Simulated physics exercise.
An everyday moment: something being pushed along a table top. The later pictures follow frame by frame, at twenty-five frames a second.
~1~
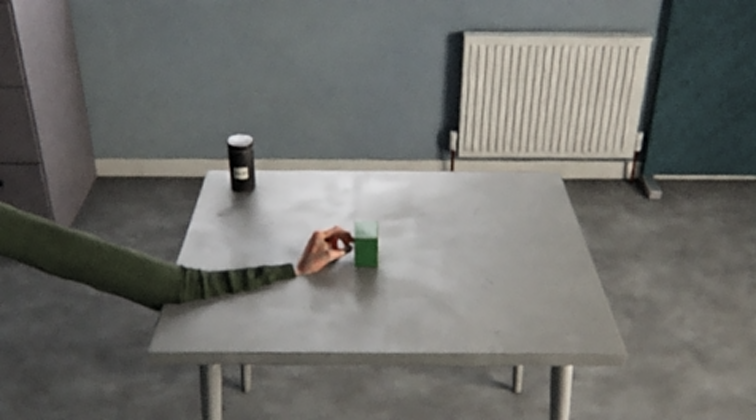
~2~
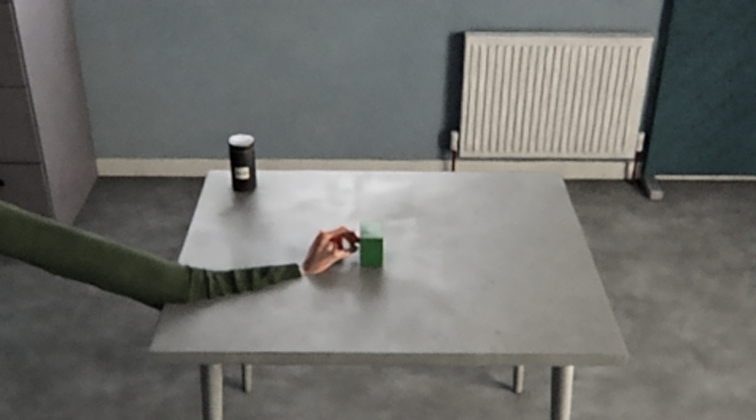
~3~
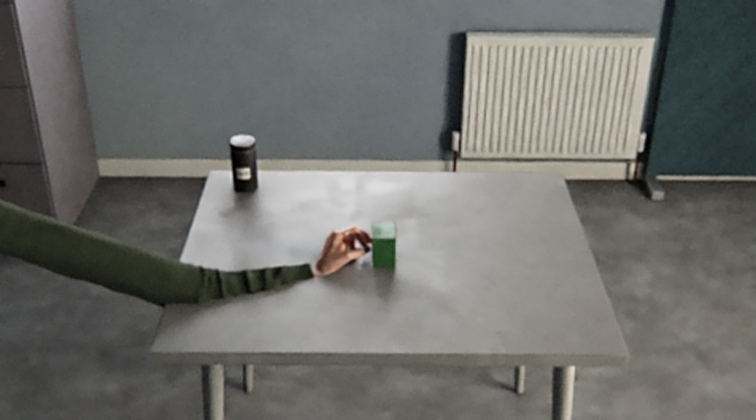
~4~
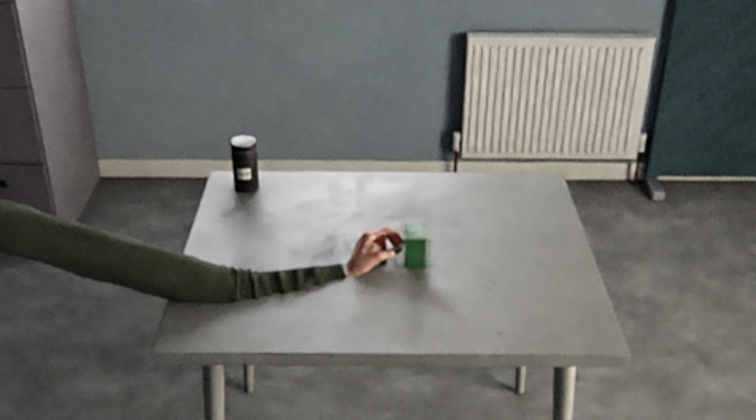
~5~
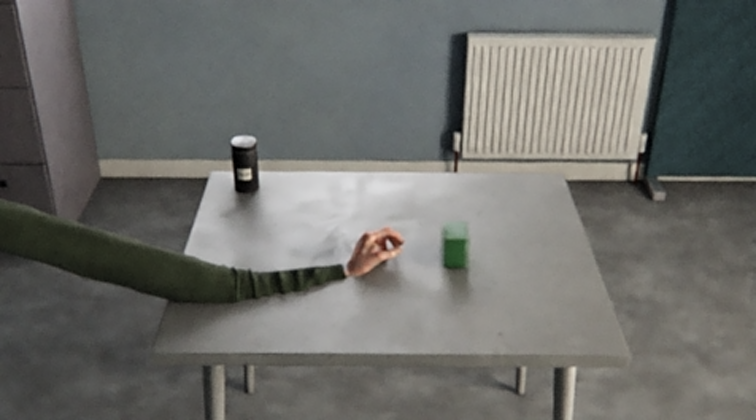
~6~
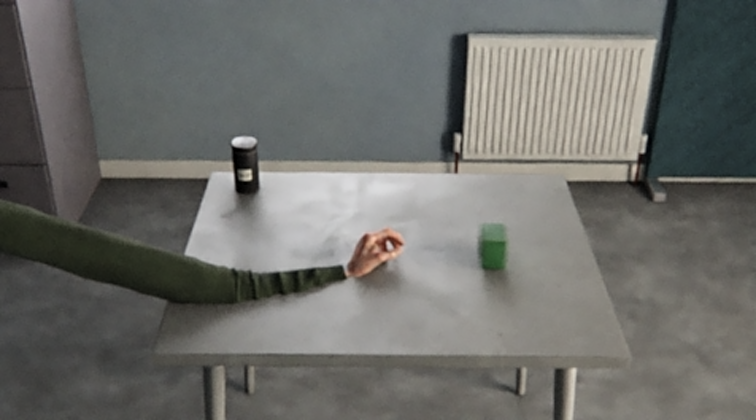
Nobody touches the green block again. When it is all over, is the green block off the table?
The green block goes over the edge.
Then, 0.20 s on from there, green block now off the table.
Then, 0.40 s on from there, things are still on the move.
Then, 0.60 s on from there, as before.
In the end, off the table, green block.
